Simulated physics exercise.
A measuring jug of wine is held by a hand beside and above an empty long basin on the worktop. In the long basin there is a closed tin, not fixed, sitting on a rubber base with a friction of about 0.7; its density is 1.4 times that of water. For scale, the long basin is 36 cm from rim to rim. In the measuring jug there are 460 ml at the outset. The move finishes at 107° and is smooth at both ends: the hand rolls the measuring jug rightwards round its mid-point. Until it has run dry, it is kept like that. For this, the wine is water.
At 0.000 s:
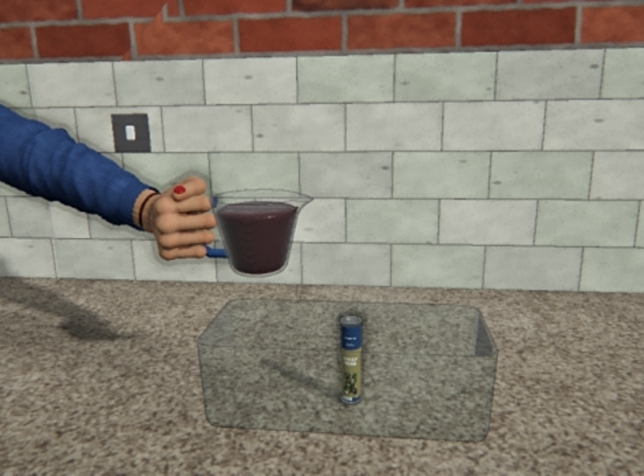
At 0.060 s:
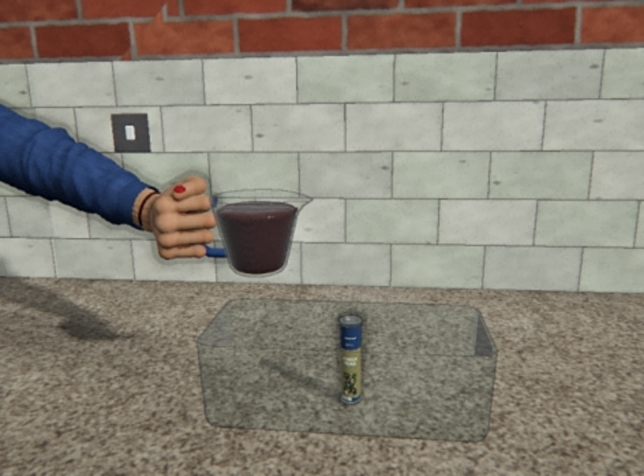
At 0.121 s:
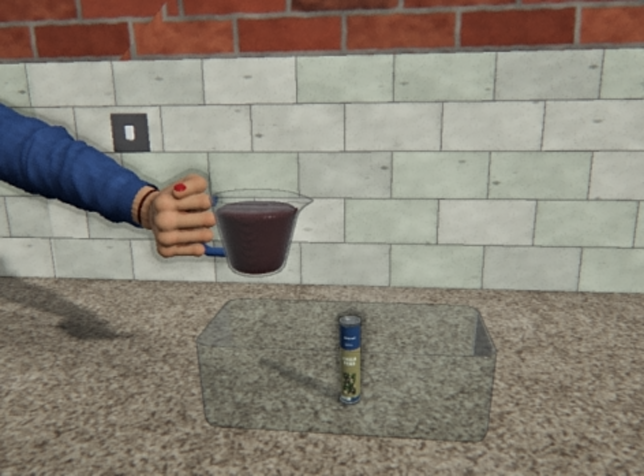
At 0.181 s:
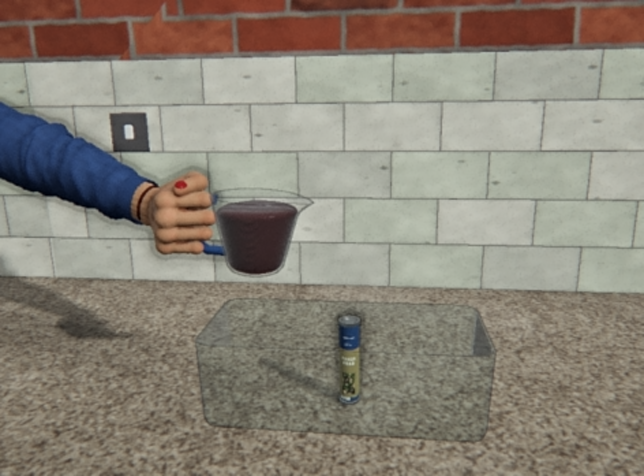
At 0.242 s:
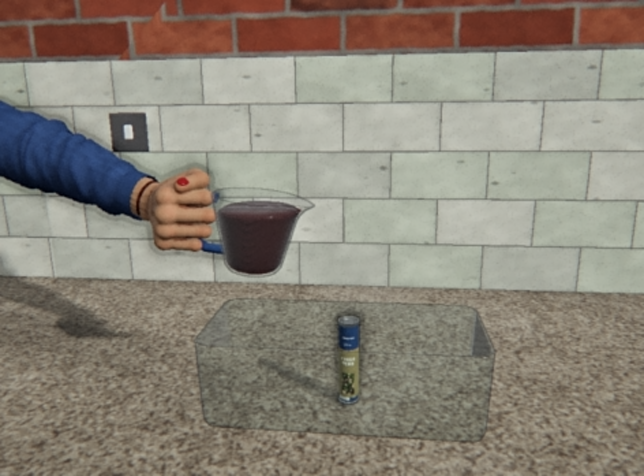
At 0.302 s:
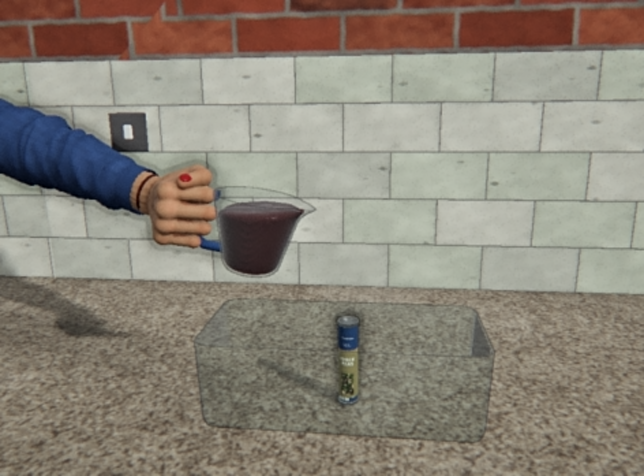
To begin with, a hand in a blue sleeve holds a glass measuring jug of dark red liquid above and beside a clear, empty basin with a small closed tin standing in it. The hand keeps nearly still, then slowly tilts the jug slightly to the right.
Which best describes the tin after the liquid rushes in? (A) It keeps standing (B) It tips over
It tips over (B).
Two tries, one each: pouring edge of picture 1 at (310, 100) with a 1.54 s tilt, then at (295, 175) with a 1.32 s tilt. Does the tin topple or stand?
Trial 1 - tin stays standing; trial 2 - tin tips.
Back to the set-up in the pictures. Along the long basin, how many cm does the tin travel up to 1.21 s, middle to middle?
I'd put it at around 0 centimetres.
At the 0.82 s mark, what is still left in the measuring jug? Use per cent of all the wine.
Around 66 percent.
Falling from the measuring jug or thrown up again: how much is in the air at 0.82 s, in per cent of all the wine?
It comes to roughly 20 per cent.
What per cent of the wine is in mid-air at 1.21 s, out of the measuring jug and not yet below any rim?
Estimated airborne part: Roughly 8 per cent.
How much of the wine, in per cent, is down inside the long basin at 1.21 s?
Near 82 in a hundred.
After 0.82 s the tilt is 59° and 66 per cent is still to pour; the tin stands where it began.
After 1.21 s the tilt is 95° and 9 per cent is still to pour; the tin stands where it began.
After 1.61 s the tilt is 107° and 0 per cent is still to pour; the tin lies on its side.
After 2.04 s the tilt is 107° and 0 per cent is still to pour; the tin lies on its side.
In the end the tin lies on its side.
